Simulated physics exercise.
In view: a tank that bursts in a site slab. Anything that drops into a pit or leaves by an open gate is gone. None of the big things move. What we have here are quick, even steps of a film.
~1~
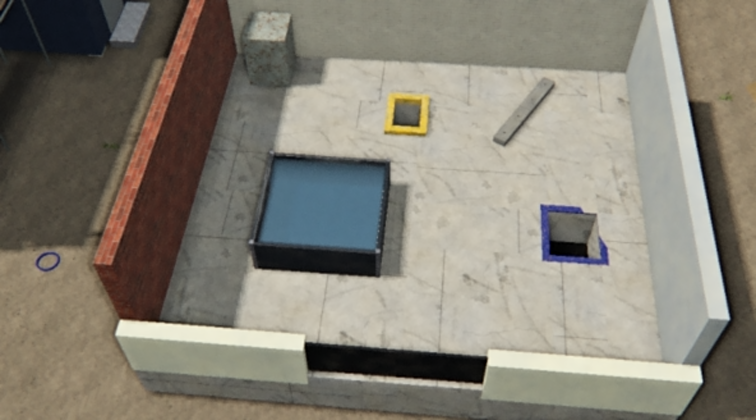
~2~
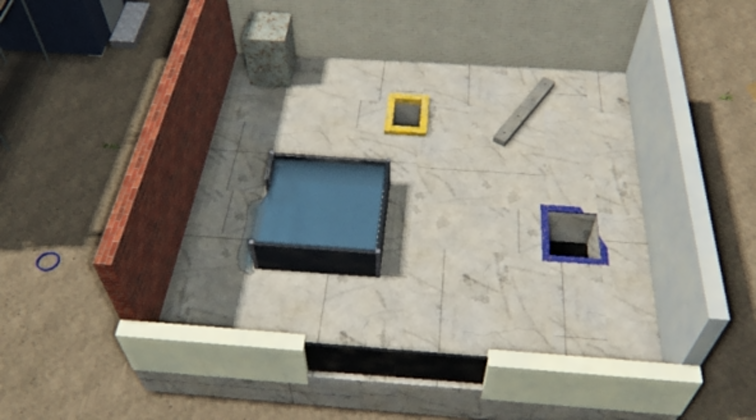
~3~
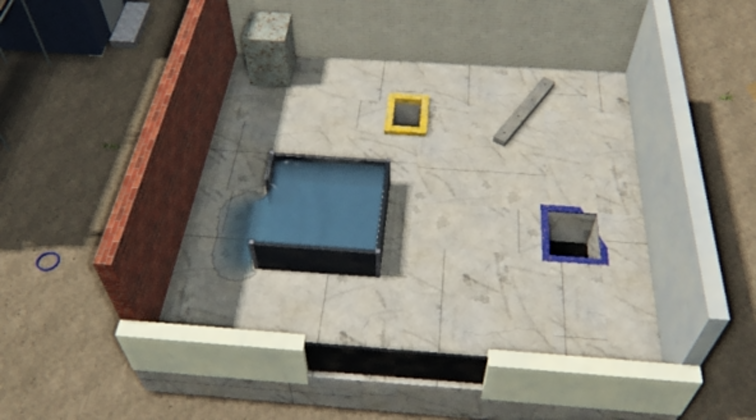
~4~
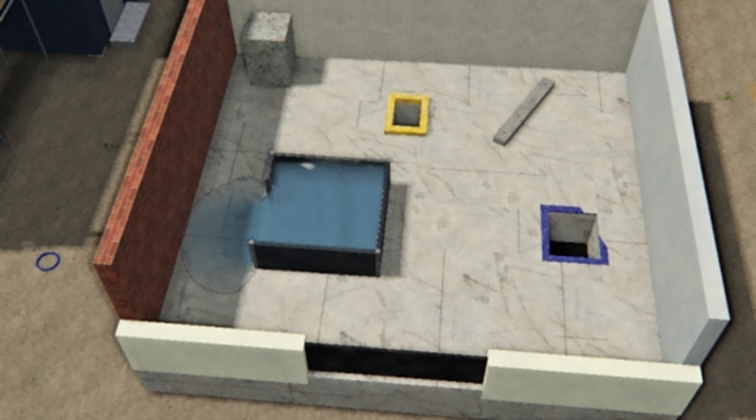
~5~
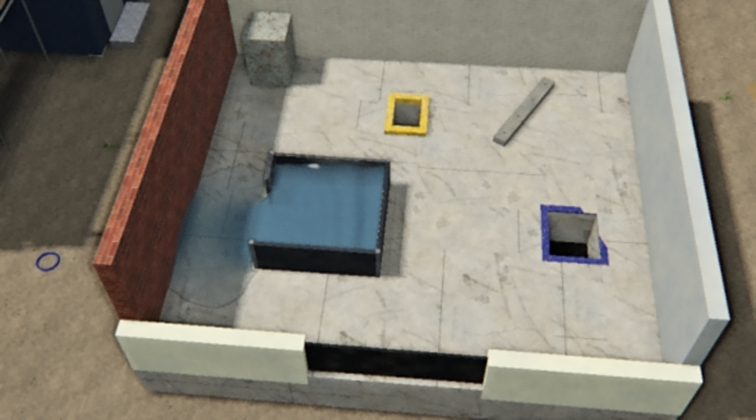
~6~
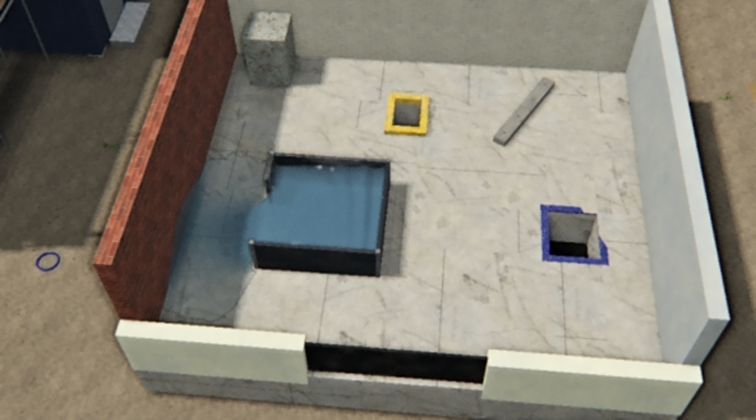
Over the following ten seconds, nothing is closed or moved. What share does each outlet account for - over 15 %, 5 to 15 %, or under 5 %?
The gate will get a thin slice beneath five per cent. The blue pit will get an average slice of five to fifteen per cent. The yellow pit will get a thin slice beneath five per cent.
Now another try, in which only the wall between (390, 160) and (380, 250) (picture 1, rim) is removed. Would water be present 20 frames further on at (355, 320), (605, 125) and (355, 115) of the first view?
As listed: Dry, flooded, free of water.
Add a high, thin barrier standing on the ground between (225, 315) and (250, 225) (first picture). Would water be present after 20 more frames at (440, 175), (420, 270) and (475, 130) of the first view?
First spared, second spared, third spared.
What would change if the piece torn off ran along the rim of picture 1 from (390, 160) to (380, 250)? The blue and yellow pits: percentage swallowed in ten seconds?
In percent: Blue 40, yellow 0.
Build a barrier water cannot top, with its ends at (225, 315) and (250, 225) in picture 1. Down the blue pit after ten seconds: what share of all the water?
Blue: 0 %.
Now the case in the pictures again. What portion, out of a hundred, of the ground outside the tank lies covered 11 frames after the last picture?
Close to 20 percent, by my reckoning.
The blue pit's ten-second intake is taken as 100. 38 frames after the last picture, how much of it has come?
Roughly 20 per cent.
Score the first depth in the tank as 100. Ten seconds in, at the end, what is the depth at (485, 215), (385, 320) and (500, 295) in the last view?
Taking the places in turn, I get roughly 4, 8 and 6 percent.
A moment on, water covers 10 % of the floor; the gate 0 %, the blue pit 0 %, the yellow pit 0 %.
Next, water covers 20 % of the floor; the gate 0 %, the blue pit 0 %, the yellow pit 0 %.
Then, water covers 45 % of the floor; the gate 0 %, the blue pit 0 %, the yellow pit 0 %.
Later, water covers 65 % of the floor; the gate 0 %, the blue pit 2 %, the yellow pit 0 %.
In the end, water covers 95 % of the floor; the gate 0 %, the blue pit 8 %, the yellow pit 0 %.
